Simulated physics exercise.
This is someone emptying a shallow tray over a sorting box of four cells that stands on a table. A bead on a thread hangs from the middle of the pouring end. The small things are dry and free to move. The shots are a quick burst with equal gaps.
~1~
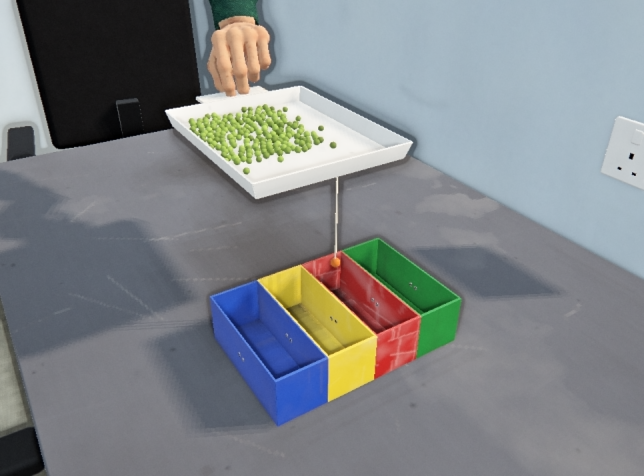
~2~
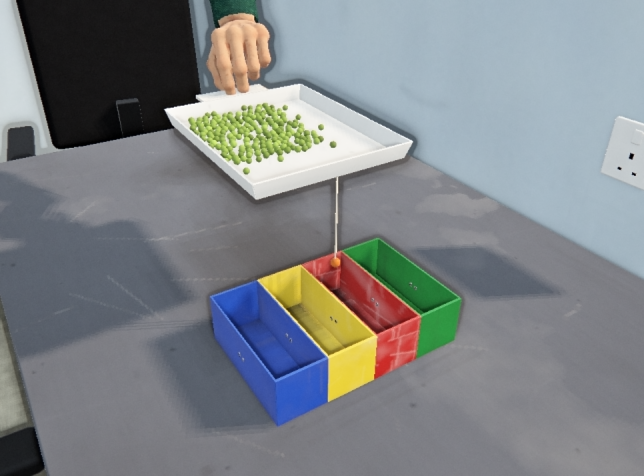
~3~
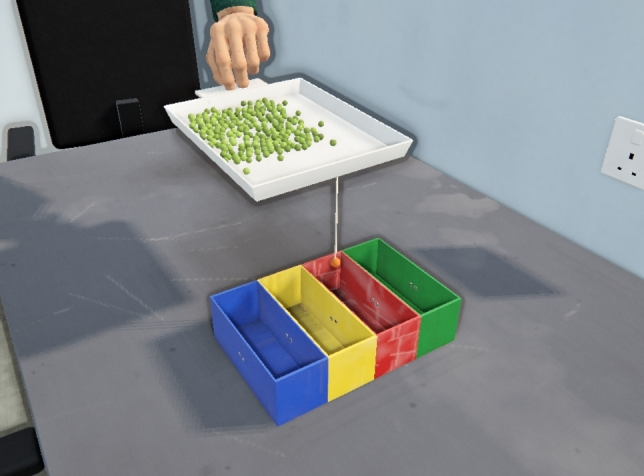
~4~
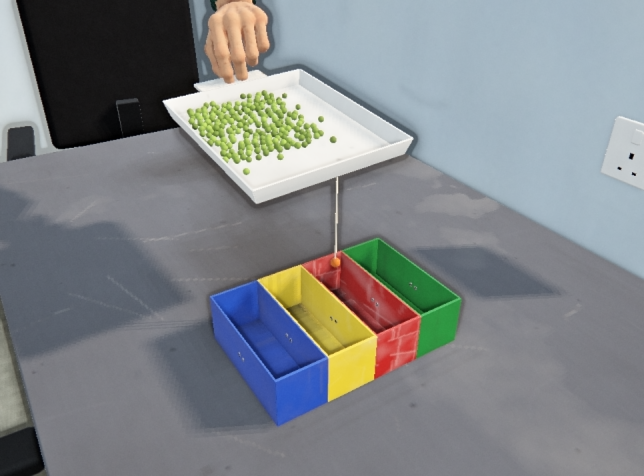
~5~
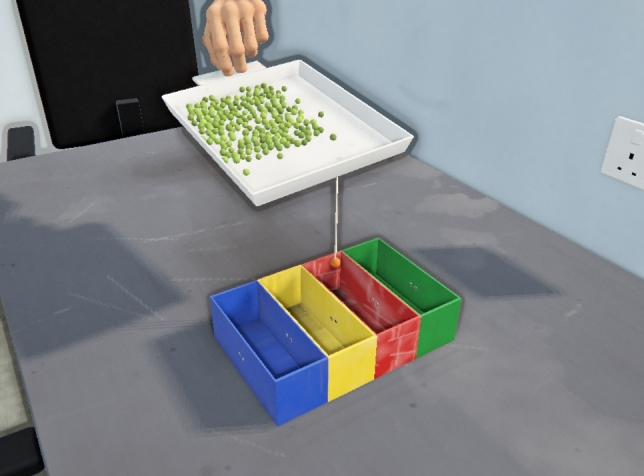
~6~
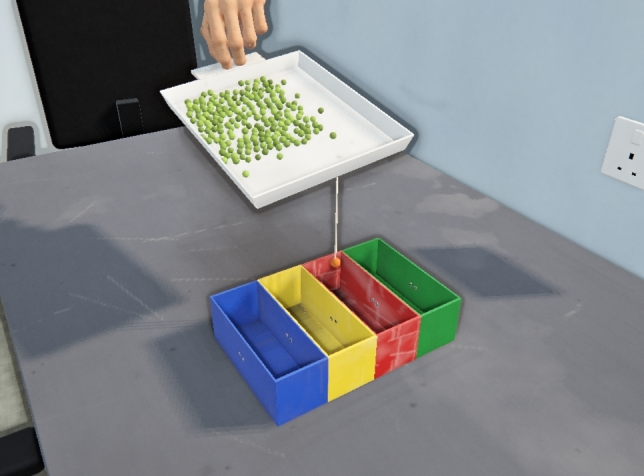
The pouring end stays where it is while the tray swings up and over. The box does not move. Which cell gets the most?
Fullest: The blue cell.
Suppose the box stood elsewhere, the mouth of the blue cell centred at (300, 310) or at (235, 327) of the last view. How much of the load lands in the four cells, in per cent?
About 50 and 100 per cent.
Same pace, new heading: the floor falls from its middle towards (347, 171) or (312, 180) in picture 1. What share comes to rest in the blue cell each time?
About 0 and 40 per cent.
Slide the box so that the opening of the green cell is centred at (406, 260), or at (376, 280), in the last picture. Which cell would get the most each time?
In turn: That blue cell; that yellow cell.
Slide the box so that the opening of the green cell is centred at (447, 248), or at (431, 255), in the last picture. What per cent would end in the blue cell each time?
Near 0 % and 20 %.
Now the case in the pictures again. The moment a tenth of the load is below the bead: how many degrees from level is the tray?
At about 75°.
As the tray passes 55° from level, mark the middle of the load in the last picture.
Around (255, 169).
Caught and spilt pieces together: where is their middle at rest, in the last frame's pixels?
Roughly at (267, 352).
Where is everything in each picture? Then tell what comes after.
Corners of the pouring end (255, 180) and (405, 141), level; middle of the load (247, 133), dried peas; bead on its thread (335, 262); blue cell (302, 387); yellow cell (352, 364); red cell (397, 343); green cell (438, 324), in the first picture.
Corners of the pouring end (255, 181) and (405, 141), level; middle of the load (247, 132), in the second picture.
Corners of the pouring end (255, 183) and (405, 140), tipped barely, lowest at the left corner; middle of the load (247, 129), in the third picture.
Corners of the pouring end (255, 186) and (405, 138), tipped a little, lowest at the left corner; middle of the load (246, 125), in the fourth picture.
Corners of the pouring end (256, 189) and (406, 136), tipped a little, lowest at the left corner; middle of the load (246, 121), in the fifth picture.
Corners of the pouring end (256, 192) and (406, 134), tipped a little, lowest at the left corner; middle of the load (245, 118); blue cell (302, 387); yellow cell (352, 364); red cell (397, 343); green cell (438, 324), in the sixth picture.
Just after the last frame, tray tipped steeply; almost all on the tray; just a few in the blue cell; just a few falling or outside the box.
A moment on, tray tipped right over; about a tenth on the tray; roughly two thirds in the blue cell; roughly a quarter in the yellow cell; about a tenth falling or outside the box.
Further on, tray tipped past a quarter turn; the larger part in the blue cell; roughly a quarter in the yellow cell; just a few falling or outside the box.
When it is over, tray tipped past a quarter turn; the larger part in the blue cell; roughly a quarter in the yellow cell; not one in the red cell; not one in the green cell; just a few outside the box.
